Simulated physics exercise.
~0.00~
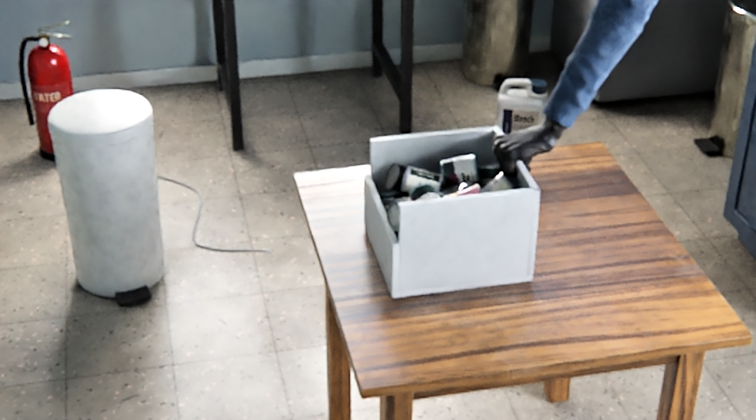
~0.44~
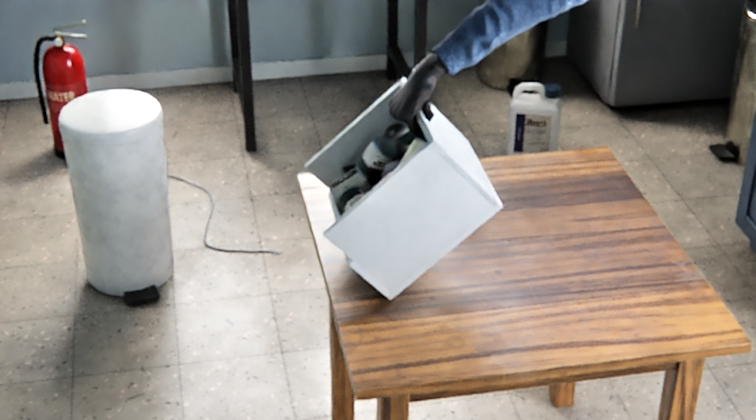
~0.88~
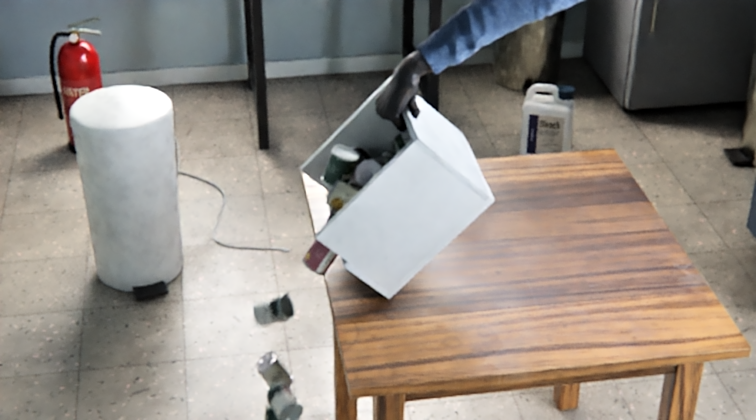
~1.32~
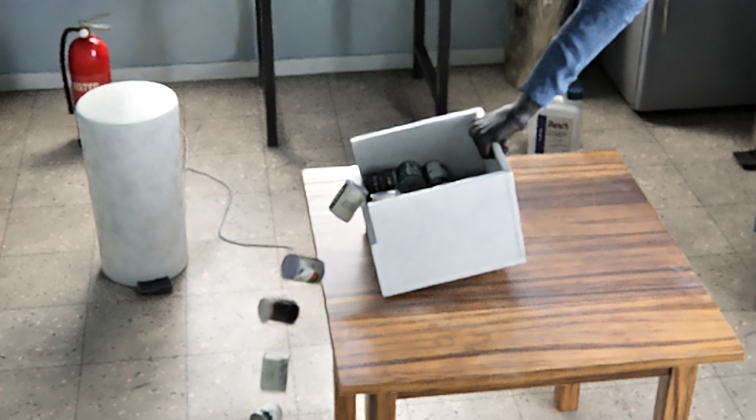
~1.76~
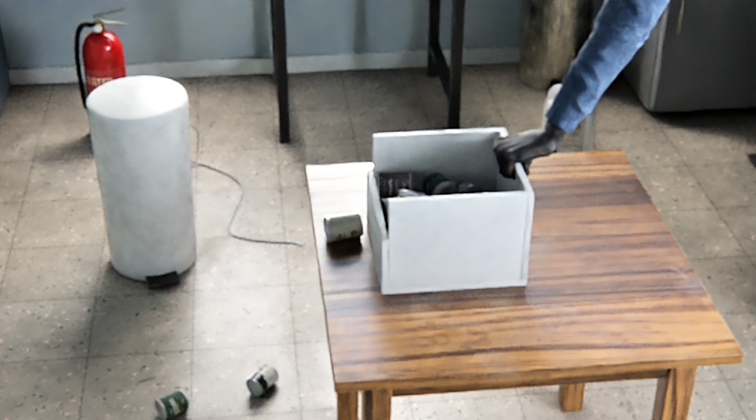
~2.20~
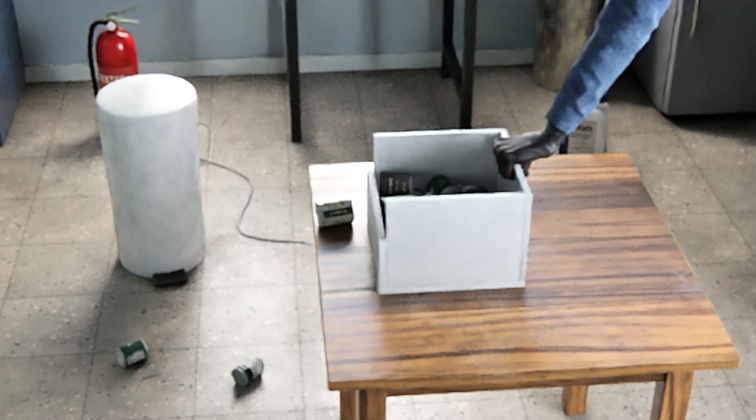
A white crate filled with small tins sits on a striped wooden table in a tiled room, seen from slightly above, with a white cylindrical bin and a red fire extinguisher at left and a white jug on the floor behind. A dark-gloved hand in a blue sleeve grips its right side and tips it steeply over its left edge. Several tins slide out past the low left wall and drop beyond the table. The hand lowers the crate flat again, leaving many tins inside, one on the table beside it and two on the floor.
